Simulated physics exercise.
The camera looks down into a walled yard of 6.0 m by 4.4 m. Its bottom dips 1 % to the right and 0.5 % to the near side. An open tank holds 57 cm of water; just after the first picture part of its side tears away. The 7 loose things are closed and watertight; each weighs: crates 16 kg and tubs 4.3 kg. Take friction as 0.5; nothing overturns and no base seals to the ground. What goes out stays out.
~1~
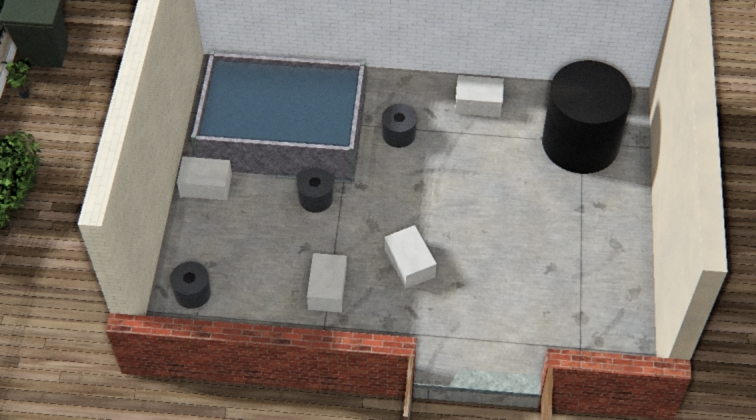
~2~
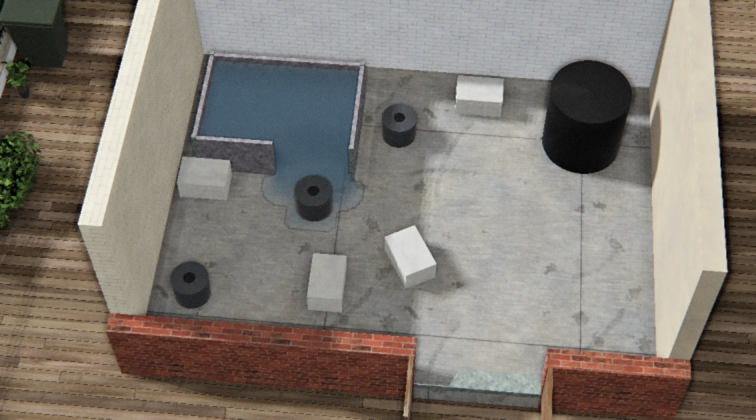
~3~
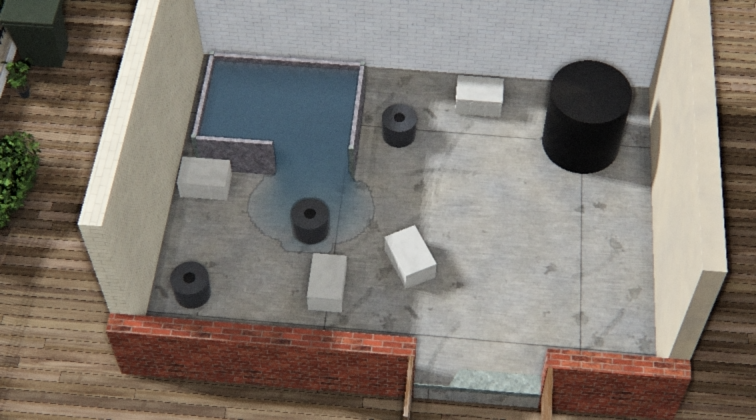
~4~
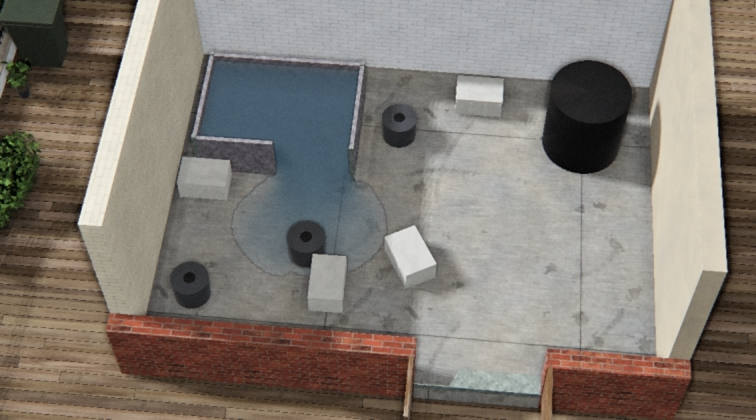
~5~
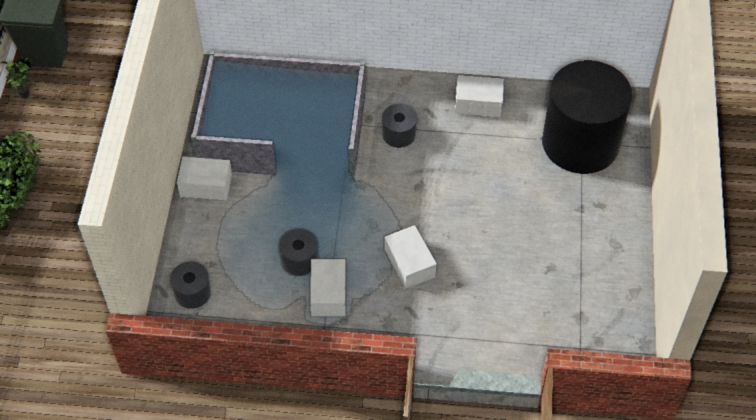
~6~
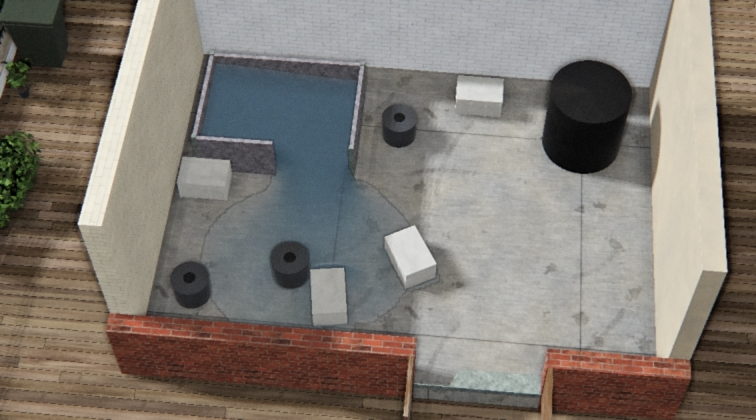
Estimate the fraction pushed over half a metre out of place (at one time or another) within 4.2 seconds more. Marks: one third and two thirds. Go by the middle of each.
Share: Two thirds or above.
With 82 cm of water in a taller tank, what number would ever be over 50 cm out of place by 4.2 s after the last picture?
Then 5.
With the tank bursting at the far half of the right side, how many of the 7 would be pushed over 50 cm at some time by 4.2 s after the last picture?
Then 2.
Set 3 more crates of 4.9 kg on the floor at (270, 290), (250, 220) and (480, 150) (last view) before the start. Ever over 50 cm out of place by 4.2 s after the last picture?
In that order: Past it, past it, less.
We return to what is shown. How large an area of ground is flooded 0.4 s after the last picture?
Some 9.0 m2.
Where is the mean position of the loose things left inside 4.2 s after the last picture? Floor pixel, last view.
At about (413, 218).
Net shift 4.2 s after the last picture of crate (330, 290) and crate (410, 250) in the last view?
In that order: 250 cm, 250 cm.
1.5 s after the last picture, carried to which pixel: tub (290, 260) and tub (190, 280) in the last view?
Around (192, 301) and (162, 280).
Then, 0.4 s after the last picture 2 of 7 are over 50 cm from their spots; 1 afloat.
Then, 1.5 s after the last picture 3 of 7 are over 50 cm from their spots; 3 afloat.
Then, 2.8 s after the last picture 4 of 7 are over 50 cm from their spots; 3 afloat.
Then, 4.2 s after the last picture 5 of 7 are over 50 cm from their spots, and 5 have been at some point; 5 afloat.
